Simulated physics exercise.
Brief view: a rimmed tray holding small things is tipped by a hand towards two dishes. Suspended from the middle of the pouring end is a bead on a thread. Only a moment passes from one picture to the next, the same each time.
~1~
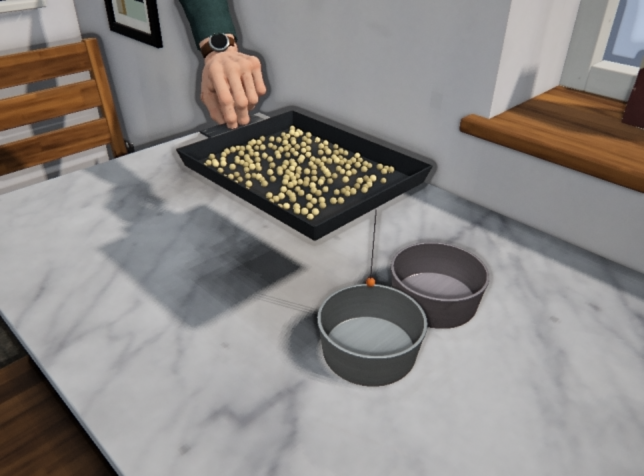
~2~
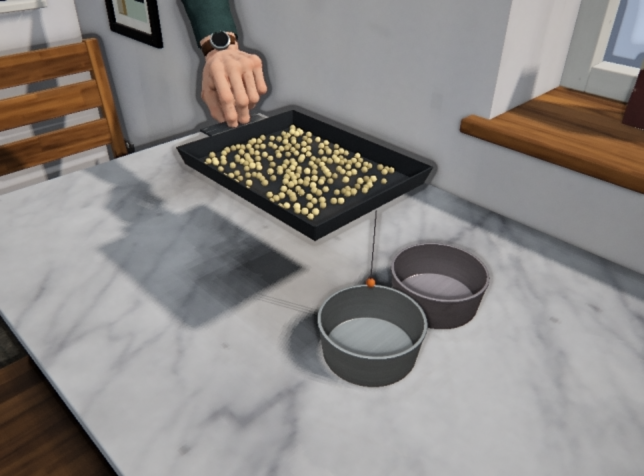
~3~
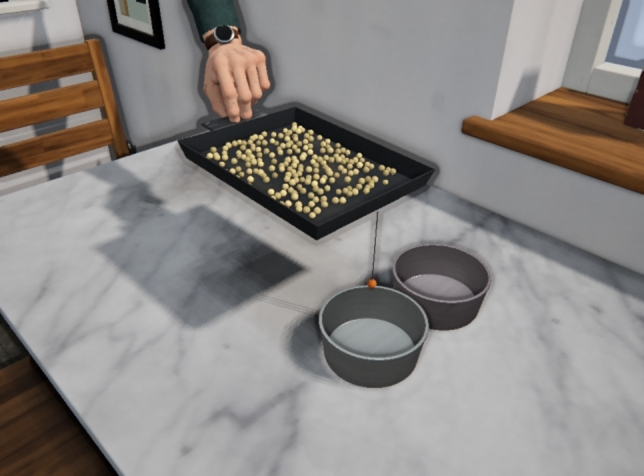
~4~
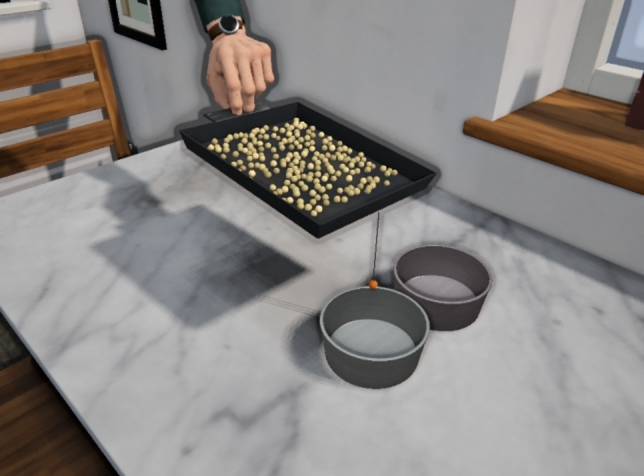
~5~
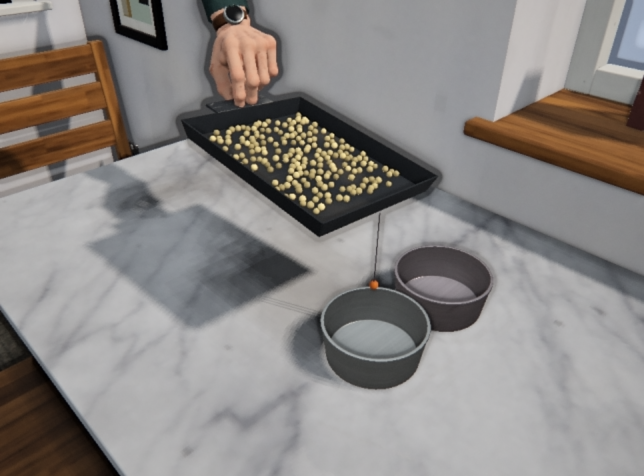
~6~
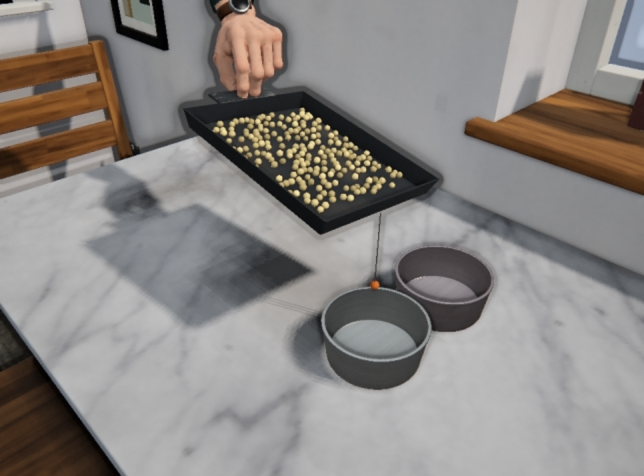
A pale marble tabletop beside a grey wall, with a wooden chair at left and a wooden windowsill at right, is seen from above at an angle. A hand in a dark green sleeve and watch holds a black rimmed tray of cream-coloured beans above two round grey dishes, an orange bead hanging on a thread from its near end. The hand slowly tilts the tray slightly towards its right corner, while the beans barely shift.
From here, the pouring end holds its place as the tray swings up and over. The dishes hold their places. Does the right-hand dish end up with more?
Yes.
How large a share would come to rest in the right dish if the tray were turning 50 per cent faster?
About 100 %.
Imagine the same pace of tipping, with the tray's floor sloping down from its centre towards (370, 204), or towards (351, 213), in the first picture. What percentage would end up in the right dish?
I'd say roughly 30 percent with the first slope, 0 percent with the other.
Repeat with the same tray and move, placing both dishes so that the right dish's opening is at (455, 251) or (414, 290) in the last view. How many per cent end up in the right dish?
Trial 1 near 30 percent, trial 2 near 80 percent.
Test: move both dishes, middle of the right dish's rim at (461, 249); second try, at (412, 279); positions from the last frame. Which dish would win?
In the first try it's the left-side dish, and in the second it's the right-side dish.
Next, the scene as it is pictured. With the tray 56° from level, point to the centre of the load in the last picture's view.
Near (402, 187).
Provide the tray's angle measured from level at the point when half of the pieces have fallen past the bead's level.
Roughly 95 degrees.
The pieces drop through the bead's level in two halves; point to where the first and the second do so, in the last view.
About (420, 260) to begin with, then about (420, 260).
Soon, tray tipped steeply; nearly all on the tray; a stray few in the right dish; a stray few in the air.
A while on, tray tipped right over; about a quarter on the tray; about half in the right dish; about a quarter in the air.
Towards the end, tray tipped past a quarter turn; all in the right dish.
Finally, tray tipped past a quarter turn; none in the left dish; all in the right dish.
